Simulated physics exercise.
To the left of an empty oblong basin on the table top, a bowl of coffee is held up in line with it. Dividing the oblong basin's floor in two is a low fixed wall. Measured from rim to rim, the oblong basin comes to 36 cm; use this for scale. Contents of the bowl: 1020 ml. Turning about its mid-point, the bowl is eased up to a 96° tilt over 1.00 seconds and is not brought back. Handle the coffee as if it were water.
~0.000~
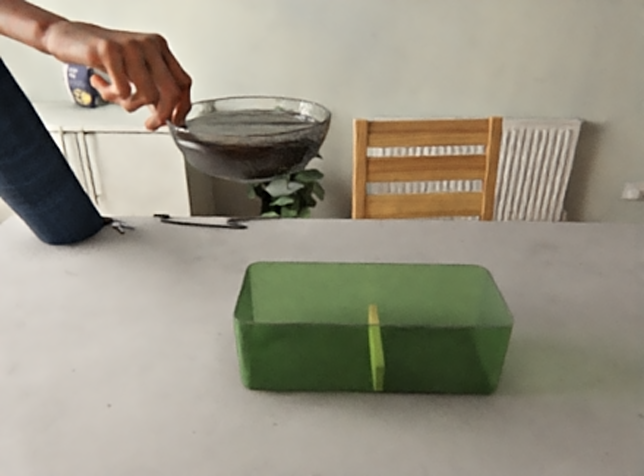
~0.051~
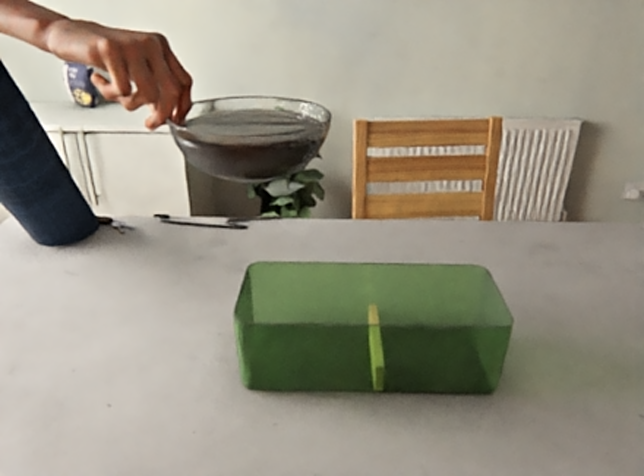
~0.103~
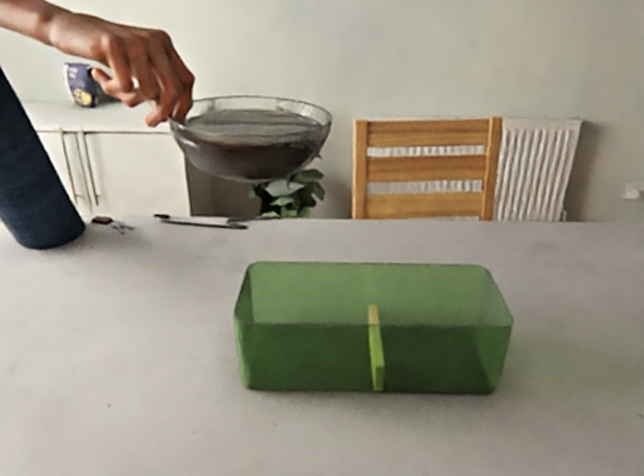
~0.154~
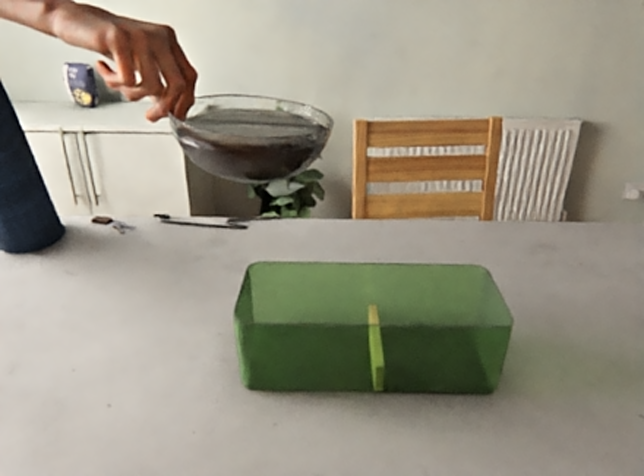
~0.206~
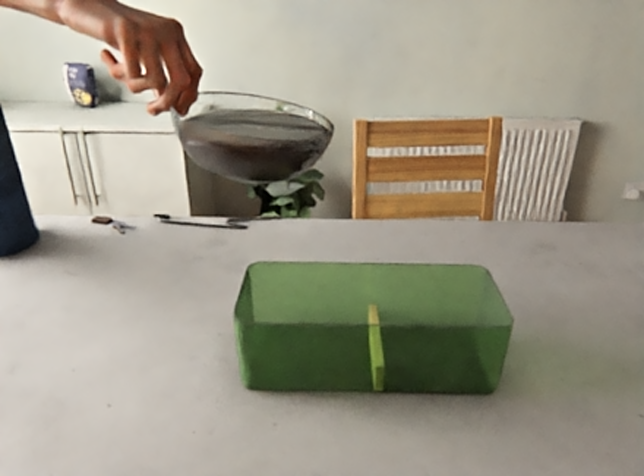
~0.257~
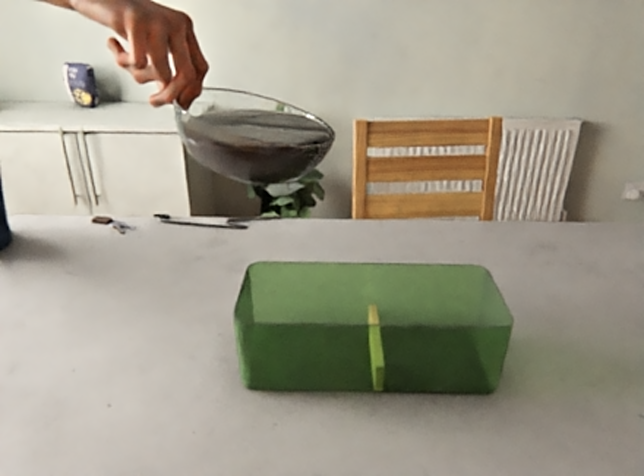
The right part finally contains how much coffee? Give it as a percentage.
About 55 in every hundred parts.
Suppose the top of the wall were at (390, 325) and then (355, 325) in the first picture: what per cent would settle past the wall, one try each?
One try each: Around 35 percent and then around 70 percent.
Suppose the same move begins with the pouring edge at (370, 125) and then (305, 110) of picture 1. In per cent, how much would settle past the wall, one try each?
Respectively about 75 and 30 percent.
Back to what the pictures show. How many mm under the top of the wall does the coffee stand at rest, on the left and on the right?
On the left it's about 26 mm; on the right, about 16 mm.
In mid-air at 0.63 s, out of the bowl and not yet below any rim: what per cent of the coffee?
About 52 per cent.
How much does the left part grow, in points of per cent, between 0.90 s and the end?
It comes to about 10 per cent.
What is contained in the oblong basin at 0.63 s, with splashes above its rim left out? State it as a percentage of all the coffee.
Around 16%.
After 0.63 s the tilt is 67° and 31 per cent is still to pour, 3 is left of the wall and 13 right of it.
After 0.90 s the tilt is 94° and 1 per cent is still to pour, 32 is left of the wall and 55 right of it.
After 1.19 s the tilt is 96° and 0 per cent is still to pour, 41 is left of the wall and 55 right of it.
After 1.50 s the tilt is 96° and 0 per cent is still to pour, 41 is left of the wall and 55 right of it.
In the end 41 per cent lies left of the wall, 55 right of it and 4 outside.
